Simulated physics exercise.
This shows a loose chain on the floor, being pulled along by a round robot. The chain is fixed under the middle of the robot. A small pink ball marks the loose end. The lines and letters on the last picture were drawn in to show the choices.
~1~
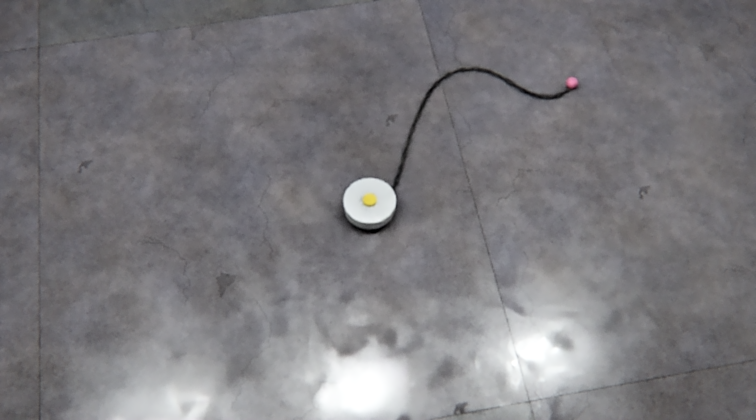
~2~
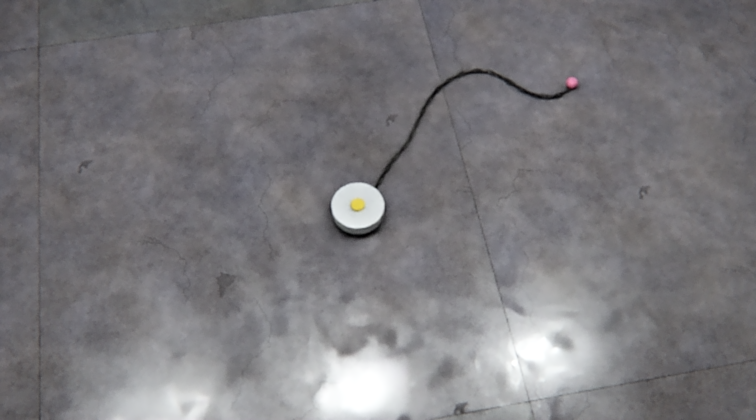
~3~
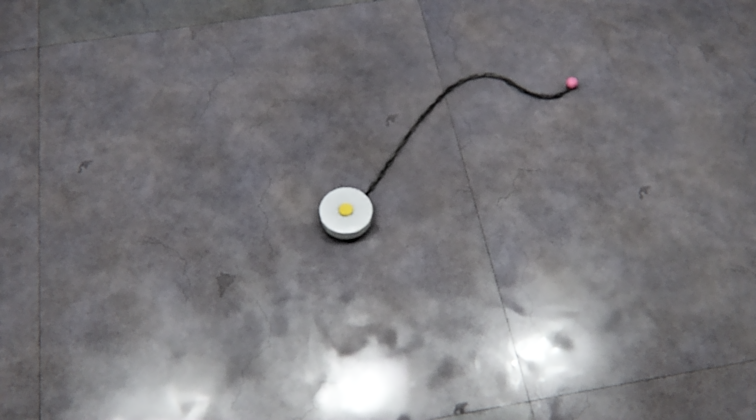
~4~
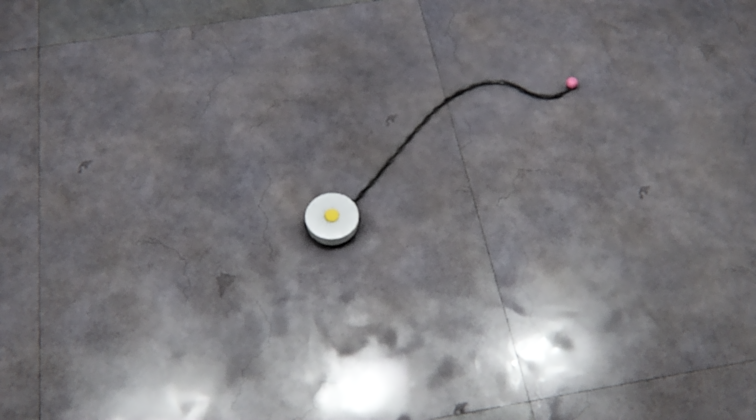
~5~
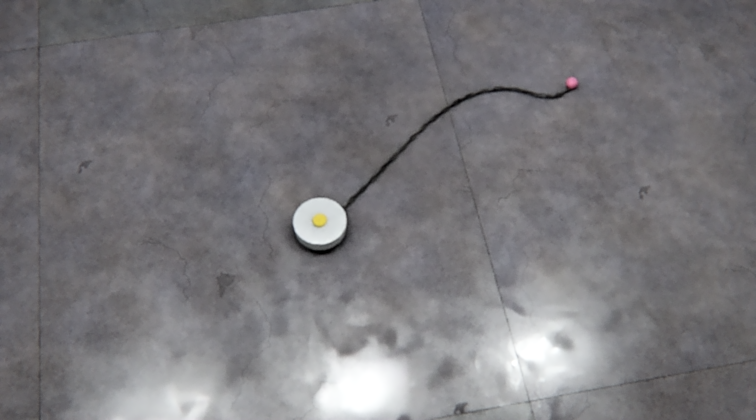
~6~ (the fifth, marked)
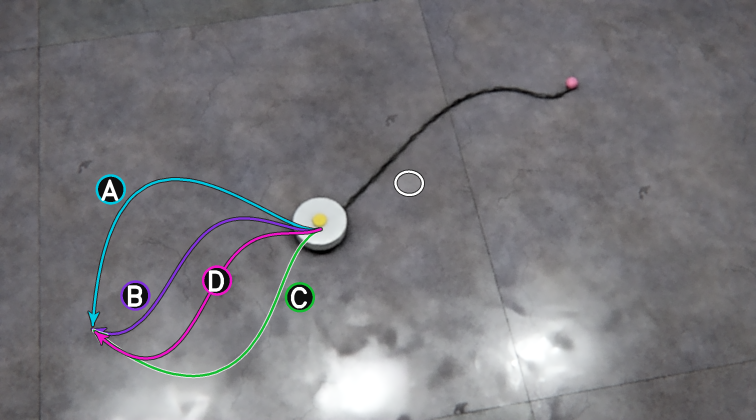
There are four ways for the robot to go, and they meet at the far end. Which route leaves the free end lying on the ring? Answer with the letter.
With C the free end lies on the ring.
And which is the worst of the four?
A.
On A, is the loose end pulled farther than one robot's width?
Yes.
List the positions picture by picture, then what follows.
Free end (572, 83); robot (370, 204), in the first frame.
Robot (358, 209); free end (572, 83), in the second frame.
Robot (346, 214); free end (572, 83), in the third frame.
Robot (332, 220); free end (572, 83), in the fourth frame.
Robot (320, 225); free end (572, 83), in the fifth frame.
On the marked copy, A from (321, 229) via (159, 181) to (93, 325); B from (321, 229) via (191, 249) to (92, 329); C from (321, 229) via (240, 358) to (94, 331); D from (321, 229) via (208, 298) to (95, 332); the ring at (409, 183).
Following C. Soon after the start, robot (264, 321), middle of the chain (381, 198), free end (502, 106).
Later, robot (160, 368), middle of the chain (321, 267), free end (435, 155).
In the end, robot (90, 325), middle of the chain (276, 281), free end (408, 181); the free end is on the ring.
As for the rest, A leaves the free end at (377, 140); B leaves the free end at (397, 152); D leaves the free end at (401, 163).
